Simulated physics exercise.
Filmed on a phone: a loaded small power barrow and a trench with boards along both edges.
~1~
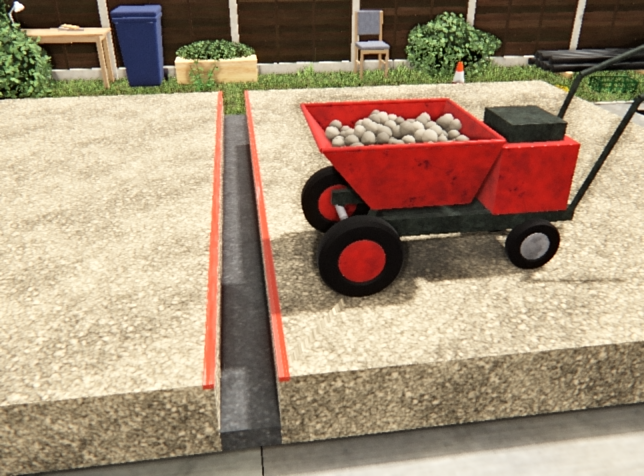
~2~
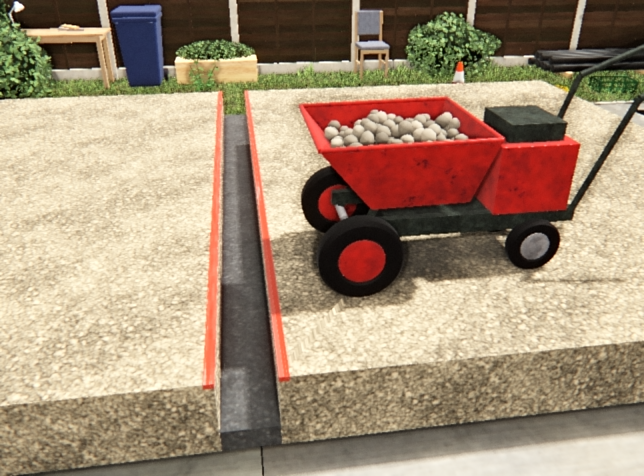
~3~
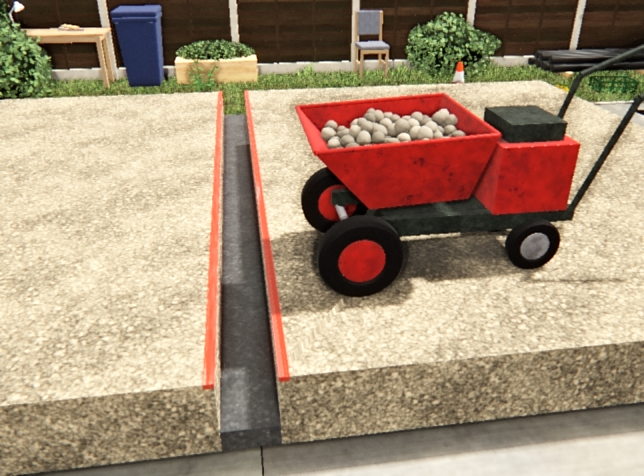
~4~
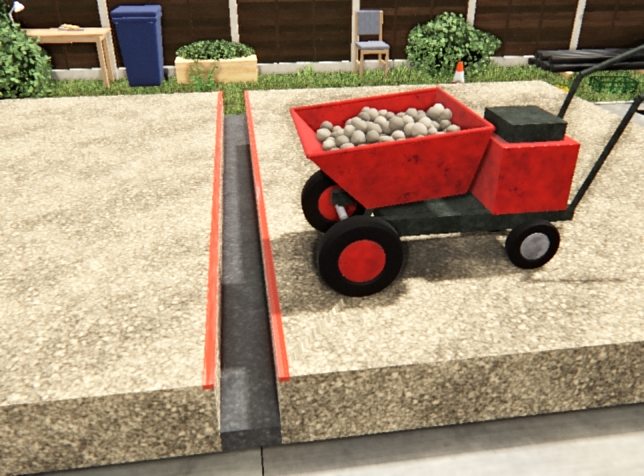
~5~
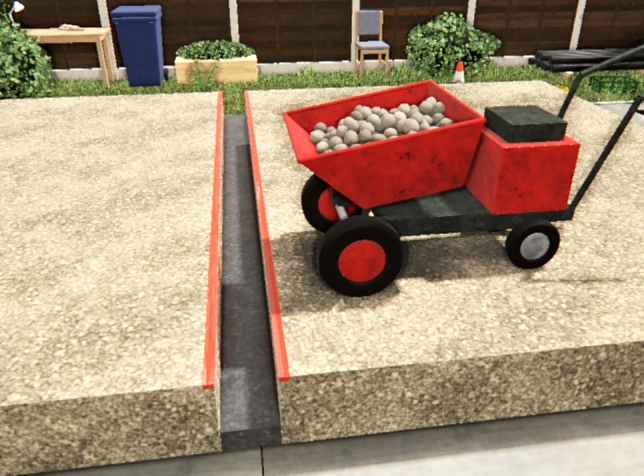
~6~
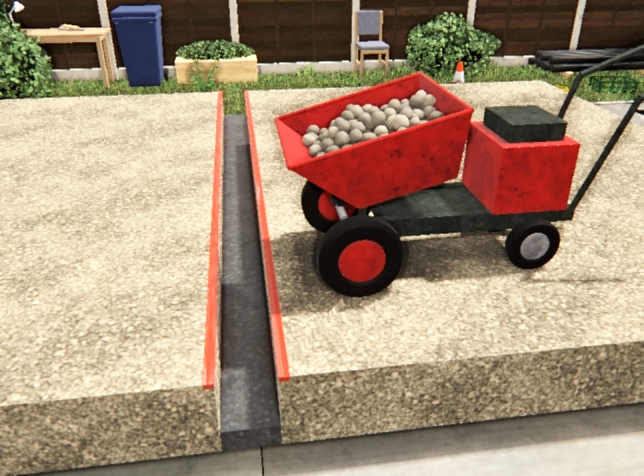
In a fenced yard, a red barrow loaded with rounded pebbles stands on a gravelly surface, right of a narrow trench edged with red boards. Its skip sits level at first, then tilts gradually leftward, the back rising off the frame, while the wheels stay put and the pebbles remain heaped inside.
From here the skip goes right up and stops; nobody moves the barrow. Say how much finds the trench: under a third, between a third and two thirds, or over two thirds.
It catches between a third and two thirds.
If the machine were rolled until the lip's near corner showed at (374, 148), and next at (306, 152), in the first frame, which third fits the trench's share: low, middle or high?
In turn: Above two thirds; less than a third.
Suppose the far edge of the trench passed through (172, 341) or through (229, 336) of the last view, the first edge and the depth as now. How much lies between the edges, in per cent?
About 90 and 0 per cent.
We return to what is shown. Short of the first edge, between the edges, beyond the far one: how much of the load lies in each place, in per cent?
In per cent, short 0, between 45 and beyond 55.
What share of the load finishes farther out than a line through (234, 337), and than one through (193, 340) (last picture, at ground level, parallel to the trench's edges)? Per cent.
In turn 70 and 40 in a hundred.
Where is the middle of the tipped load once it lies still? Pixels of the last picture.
Near (209, 266).
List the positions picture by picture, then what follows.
In the first picture, lip of the skip near (322, 151), level; top of the load near (398, 133), river pebbles; first edge of the trench near (279, 332); far edge near (210, 338), the trench under half as wide as the skip, and about as deep as wide.
In the second picture, lip of the skip near (321, 151), level; top of the load near (397, 132).
In the third picture, lip of the skip near (316, 153), tipped barely; top of the load near (412, 126).
In the fourth picture, lip of the skip near (309, 157), tipped a little; top of the load near (407, 123).
In the fifth picture, lip of the skip near (300, 162), tipped a little; top of the load near (408, 131).
In the sixth picture, lip of the skip near (290, 168), tipped clearly; top of the load near (404, 112); first edge of the trench near (279, 332); far edge near (210, 338).
Shortly afterwards, skip tipped steeply; the whole lot in the skip.
Next, skip tipped right over; the bulk in the skip; a little in or heaped over the trench; a little beyond it; only a few falling.
Some moments later, skip tipped right over; a little in the skip; near a third in or heaped over the trench; near half beyond it.
In the end, skip tipped right over; near half in or heaped over the trench; near half beyond it.
